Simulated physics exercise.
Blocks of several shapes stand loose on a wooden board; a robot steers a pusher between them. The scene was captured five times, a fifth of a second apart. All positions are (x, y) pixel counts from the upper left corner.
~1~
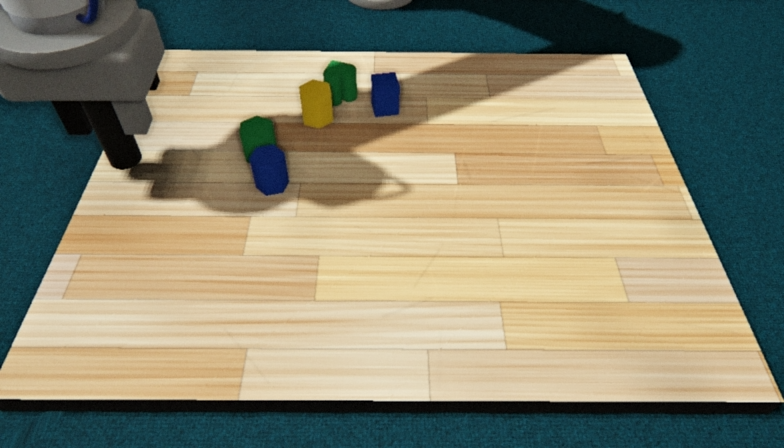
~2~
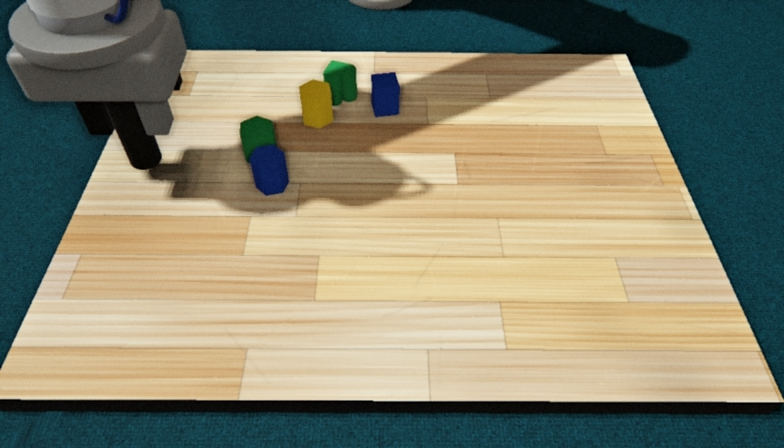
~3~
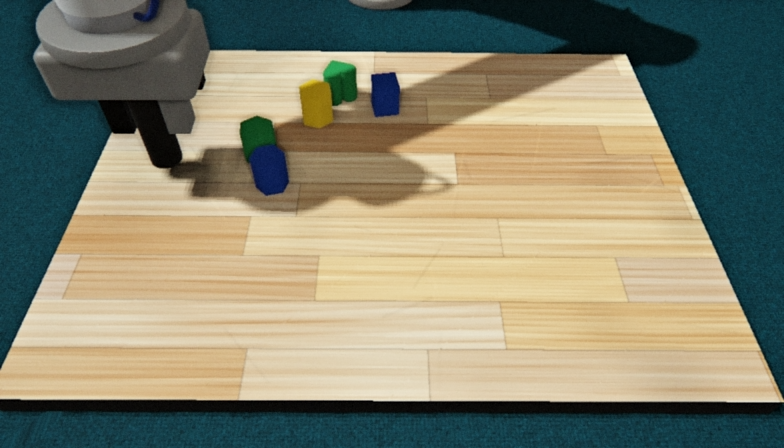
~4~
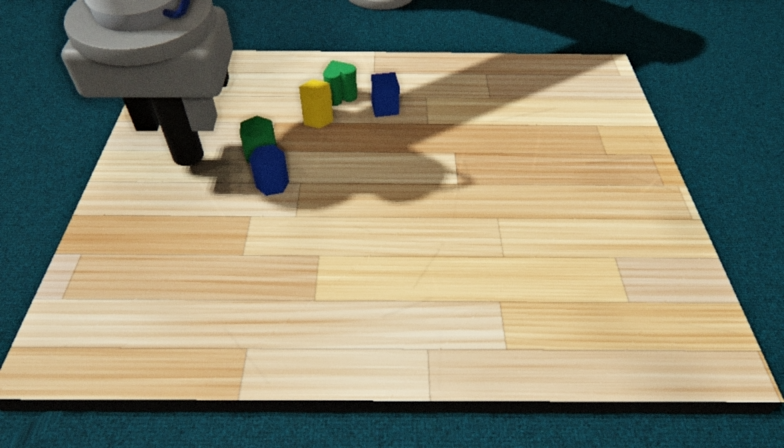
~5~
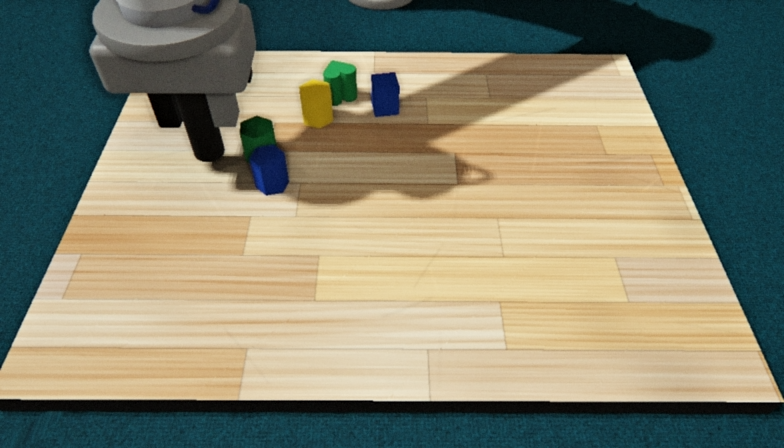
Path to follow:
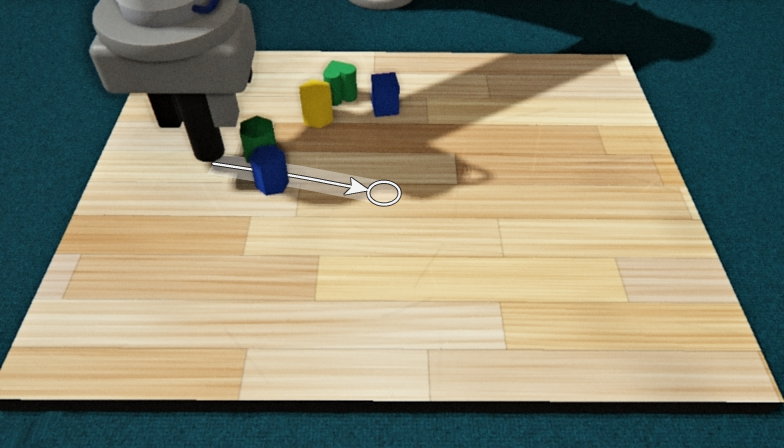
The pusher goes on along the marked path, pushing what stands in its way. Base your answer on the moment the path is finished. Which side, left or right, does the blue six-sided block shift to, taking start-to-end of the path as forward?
Over to the right.
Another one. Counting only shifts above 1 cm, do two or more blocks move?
Yes, that is what happens.
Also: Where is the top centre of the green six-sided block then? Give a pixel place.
I'd guess (278, 123).
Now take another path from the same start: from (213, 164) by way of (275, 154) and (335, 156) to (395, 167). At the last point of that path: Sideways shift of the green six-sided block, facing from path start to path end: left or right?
Toward the left.
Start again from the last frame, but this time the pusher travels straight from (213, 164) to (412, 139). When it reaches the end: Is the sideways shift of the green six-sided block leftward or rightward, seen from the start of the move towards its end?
It's going to go left.
The line goes straight from (213, 164) to (384, 193).
The first path, step by step. One third of the way, pusher at (267, 161); green six-sided block at (277, 123), turned 70° anticlockwise; blue six-sided block at (279, 162), turned 25° clockwise.
Two thirds of the way, pusher at (326, 171); green six-sided block at (278, 123), turned 75° anticlockwise; blue six-sided block at (294, 171), turned 90° clockwise.
At the end, pusher at (384, 182); green six-sided block at (278, 123), turned 75° anticlockwise; blue six-sided block at (294, 171), turned 90° clockwise.
